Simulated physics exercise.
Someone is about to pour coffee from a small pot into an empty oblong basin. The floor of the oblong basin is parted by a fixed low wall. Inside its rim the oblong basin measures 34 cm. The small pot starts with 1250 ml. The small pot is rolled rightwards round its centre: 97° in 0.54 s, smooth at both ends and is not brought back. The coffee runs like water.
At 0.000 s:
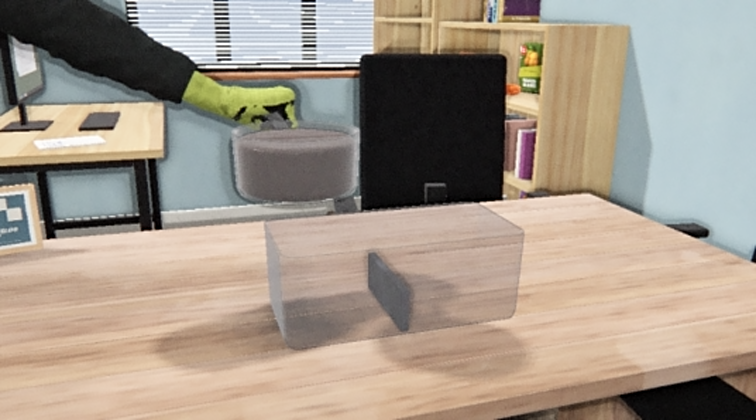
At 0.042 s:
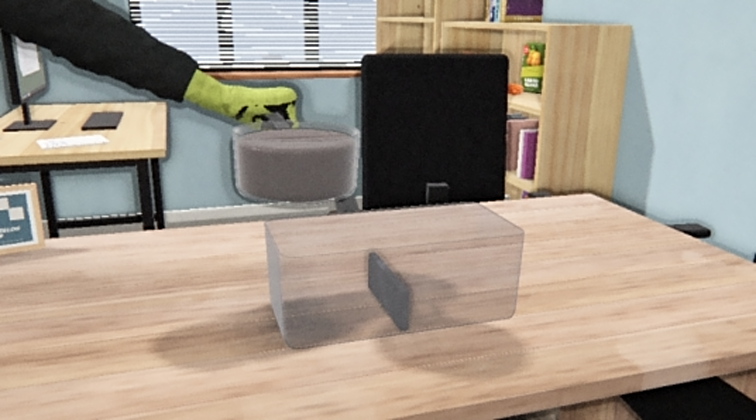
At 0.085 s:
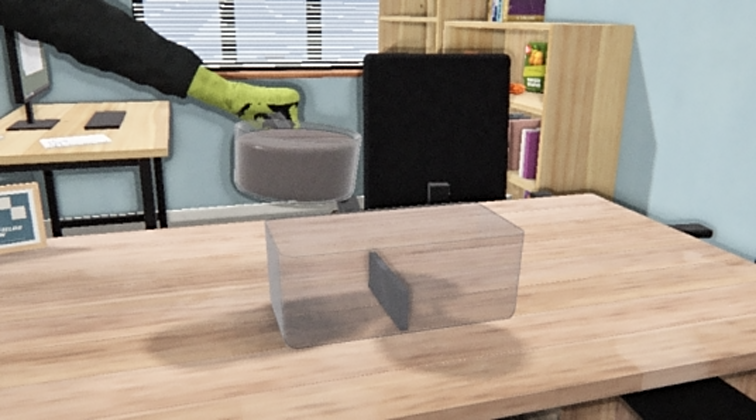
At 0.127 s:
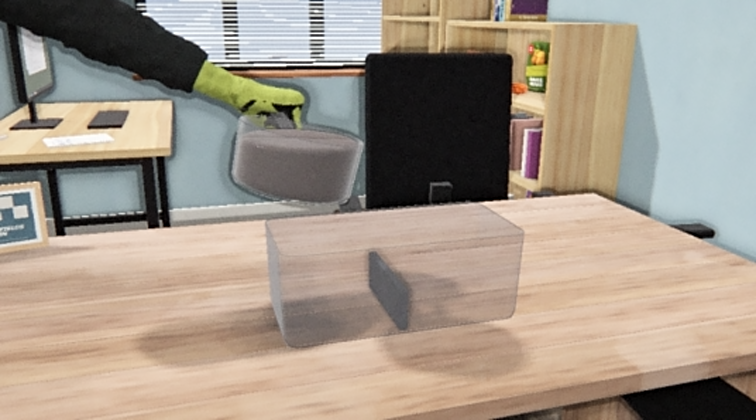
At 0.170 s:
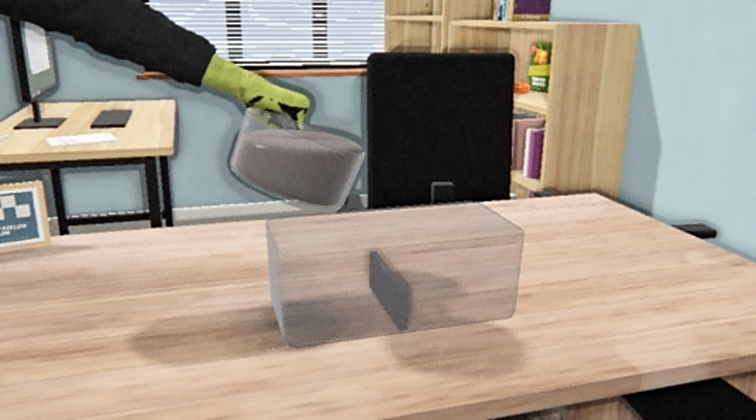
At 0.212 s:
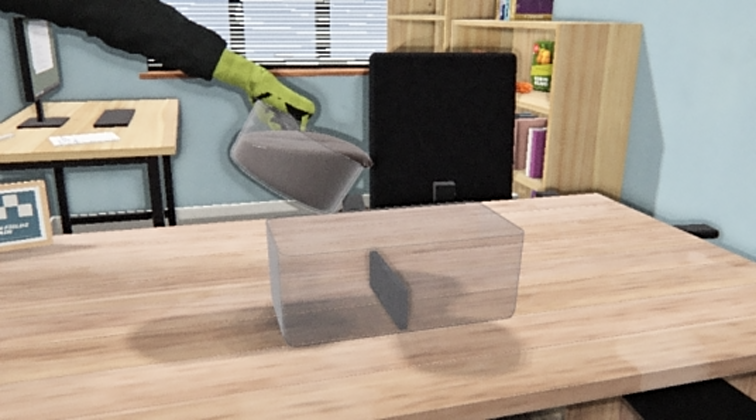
A green-gloved hand held a small pot of coffee above a clear oblong basin on a wooden table, then gradually tilted it to the right until the coffee reached its lowered edge.
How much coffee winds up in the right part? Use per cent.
The far part has some 45 per cent.
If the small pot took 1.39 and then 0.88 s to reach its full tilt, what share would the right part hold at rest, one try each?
First 65, then 60 per cent.
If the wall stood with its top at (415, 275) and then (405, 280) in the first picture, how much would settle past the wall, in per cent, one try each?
In turn about 10 and 30 per cent.
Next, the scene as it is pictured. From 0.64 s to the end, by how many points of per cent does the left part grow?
About 12 per cent.
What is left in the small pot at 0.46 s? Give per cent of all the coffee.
Some 30 per cent.
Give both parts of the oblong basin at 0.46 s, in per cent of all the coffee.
Left about 14, right about 26.
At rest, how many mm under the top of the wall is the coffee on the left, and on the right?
Some 34 mm on the left and 40 mm on the right.
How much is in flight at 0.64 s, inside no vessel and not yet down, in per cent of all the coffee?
Near 5 in a hundred.
Then, 0.46 s in, the tilt is 92° and 30 per cent is still to pour, 13 is left of the wall and 26 right of it.
Then, 0.64 s in, the tilt is 97° and 8 per cent is still to pour, 41 is left of the wall and 46 right of it.
Then, 0.83 s in, the tilt is 97° and 3 per cent is still to pour, 47 is left of the wall and 44 right of it.
Then, 1.04 s in, the tilt is 97° and 1 per cent is still to pour, 52 is left of the wall and 45 right of it.
Finally, 53 per cent lies left of the wall, 45 right of it and 2 outside.
